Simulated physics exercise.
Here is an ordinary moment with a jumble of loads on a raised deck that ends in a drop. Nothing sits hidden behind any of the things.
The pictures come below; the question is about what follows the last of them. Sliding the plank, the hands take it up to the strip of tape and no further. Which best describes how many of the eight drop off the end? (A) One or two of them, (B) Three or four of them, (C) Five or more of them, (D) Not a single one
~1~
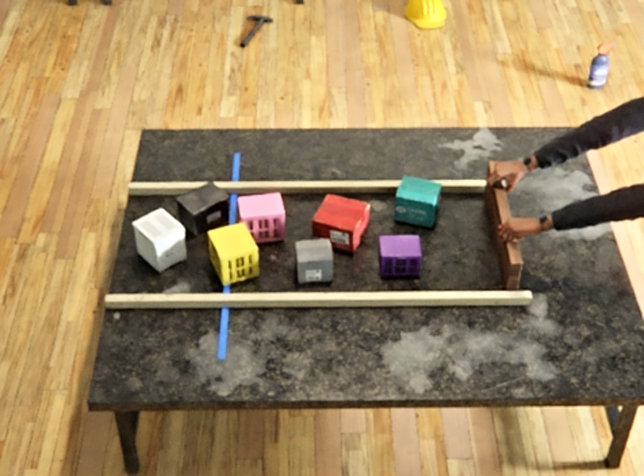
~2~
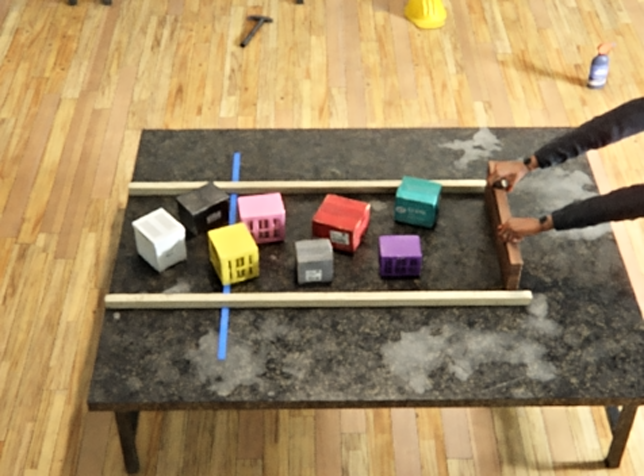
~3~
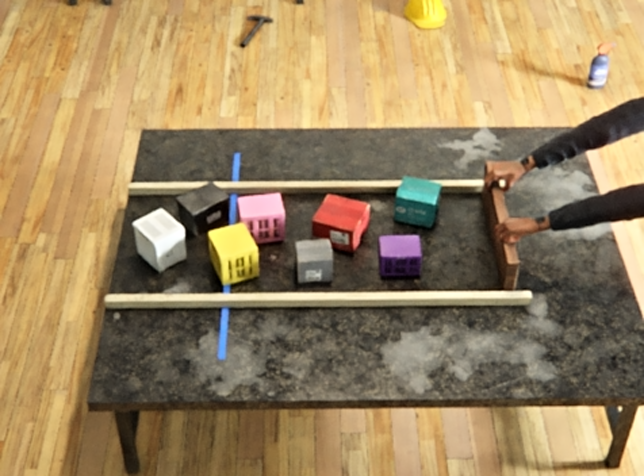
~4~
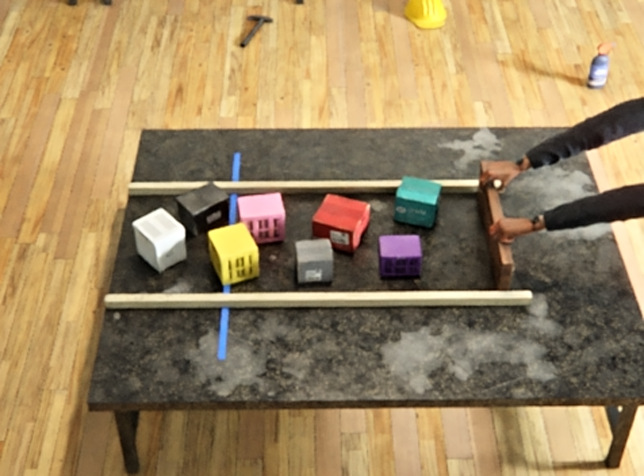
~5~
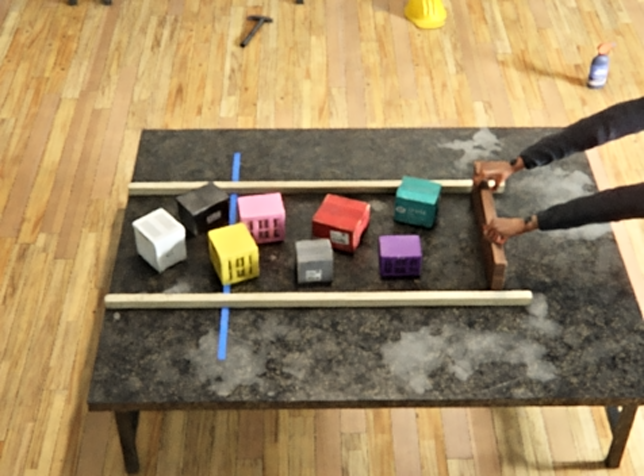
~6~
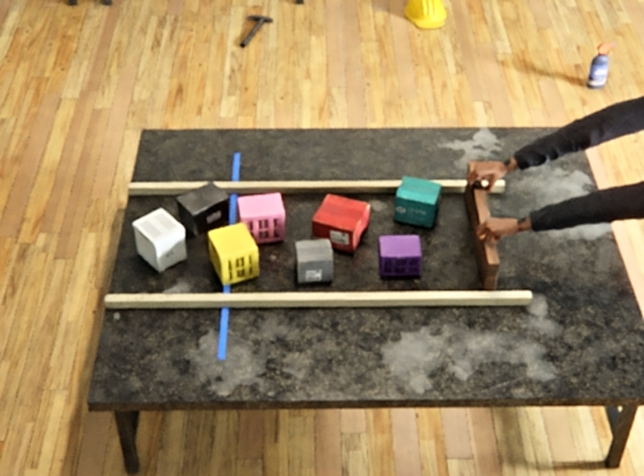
One or two of them (A).
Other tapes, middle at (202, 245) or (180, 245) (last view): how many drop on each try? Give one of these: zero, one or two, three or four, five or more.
Taking the two places as listed: 3 or 4, then three or four.
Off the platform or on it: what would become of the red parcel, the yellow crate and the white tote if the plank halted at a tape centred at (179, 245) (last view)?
First, the red parcel is safe; next, the yellow crate takes the fall; last, the white tote takes the fall.
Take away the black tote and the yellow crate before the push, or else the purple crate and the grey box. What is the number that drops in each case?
First 0, then 0.
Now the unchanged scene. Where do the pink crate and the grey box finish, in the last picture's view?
First object: (131, 241); second object: (170, 272).
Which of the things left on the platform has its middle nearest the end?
The pink crate is foremost.
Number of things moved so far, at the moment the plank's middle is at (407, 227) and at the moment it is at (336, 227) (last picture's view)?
I count 3 first and 5 after.
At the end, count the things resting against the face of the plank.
It touches 2.
Early on, none off yet; white tote at rest near (160, 241); black tote at rest near (204, 209); yellow crate at rest near (233, 254).
Finally, the number that fall off is one or two; lost, white tote.
